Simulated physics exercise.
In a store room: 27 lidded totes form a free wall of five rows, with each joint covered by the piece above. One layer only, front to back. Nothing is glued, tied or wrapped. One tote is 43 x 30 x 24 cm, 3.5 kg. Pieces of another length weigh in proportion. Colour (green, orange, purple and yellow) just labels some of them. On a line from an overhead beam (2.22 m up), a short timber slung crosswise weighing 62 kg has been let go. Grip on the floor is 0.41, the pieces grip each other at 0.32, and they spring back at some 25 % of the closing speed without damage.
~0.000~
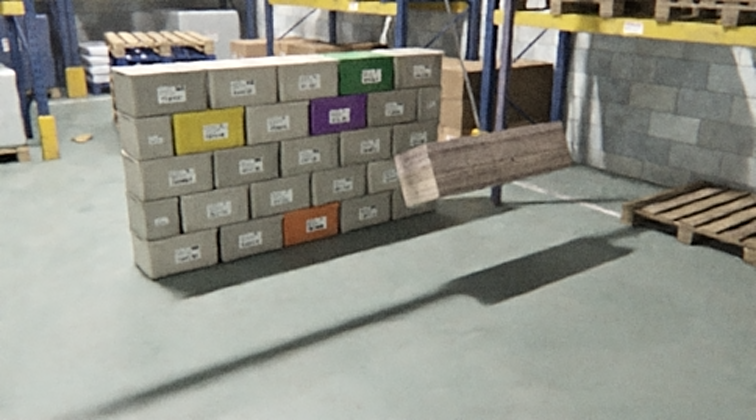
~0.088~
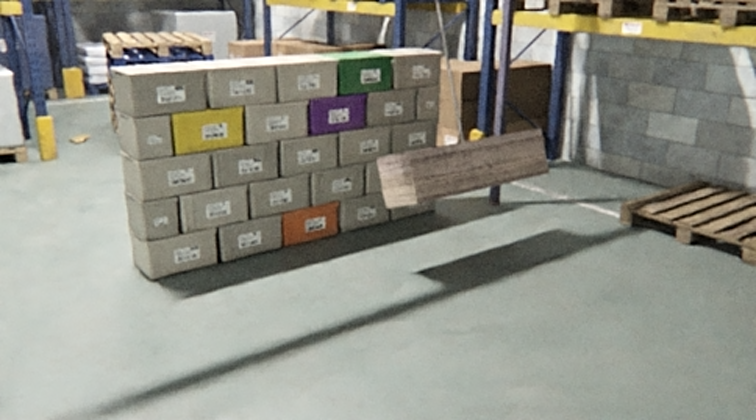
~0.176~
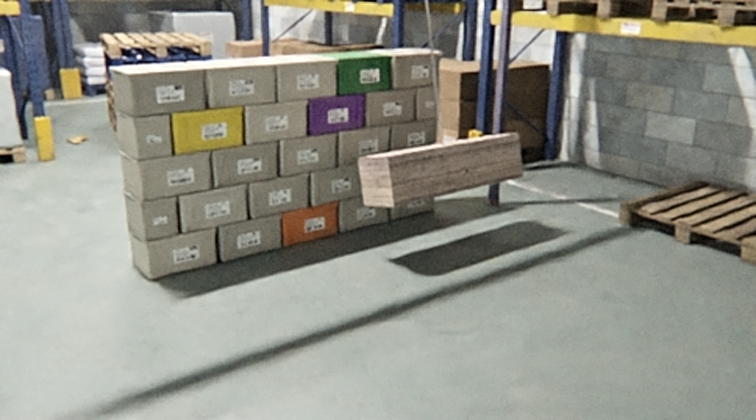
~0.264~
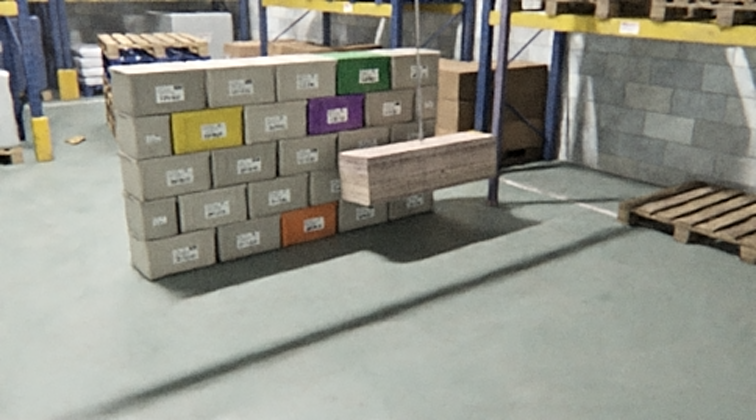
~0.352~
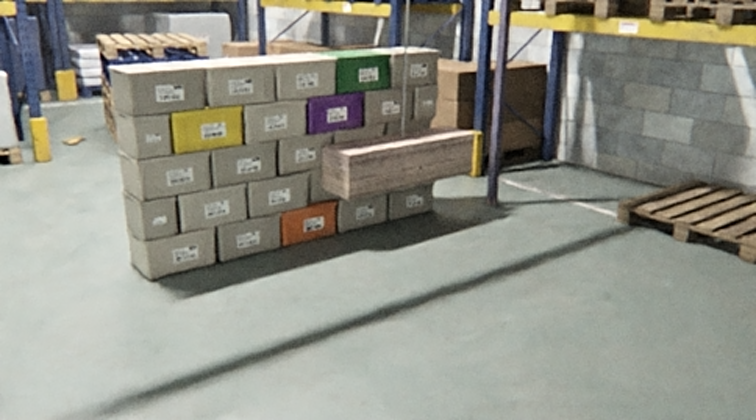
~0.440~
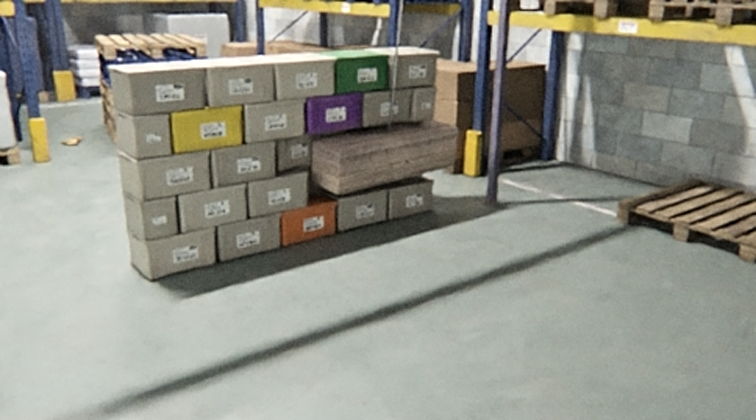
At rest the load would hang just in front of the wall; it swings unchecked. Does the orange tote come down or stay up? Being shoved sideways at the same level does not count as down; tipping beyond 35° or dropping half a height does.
In the end the orange tote remains up.
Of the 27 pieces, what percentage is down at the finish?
Near 40 per cent.
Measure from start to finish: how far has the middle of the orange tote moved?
Roughly 0 cm away.
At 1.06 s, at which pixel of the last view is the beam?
Around (354, 127).
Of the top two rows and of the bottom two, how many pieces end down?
Top 6, bottom 3.
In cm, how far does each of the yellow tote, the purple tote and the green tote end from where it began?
Yellow 0, purple 160, green 240.
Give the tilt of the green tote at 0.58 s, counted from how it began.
Roughly 15°.
Around 0.58 s, line 14° past plumb; 1 of the 27 totes down; orange tote unmoved; purple tote tipped 14°.
Around 1.06 s, line 22° past plumb; 7 of the 27 totes down; orange tote unmoved; green tote tipped 30°, 9 cm lower.
Around 1.66 s, line 3° past plumb; 10 of the 27 totes down; orange tote unmoved; green tote on its side.
Around 2.46 s, line 19° before plumb; 10 of the 27 totes down; orange tote unmoved; purple tote tipped 49°, 58 cm lower.
Finally (3.8 s), line 18° past plumb; 11 of the 27 totes down; orange tote unmoved; green tote 95 cm lower; purple tote 71 cm lower. Seen by the last camera, middles, orange tote near (297, 217), green tote near (672, 300).
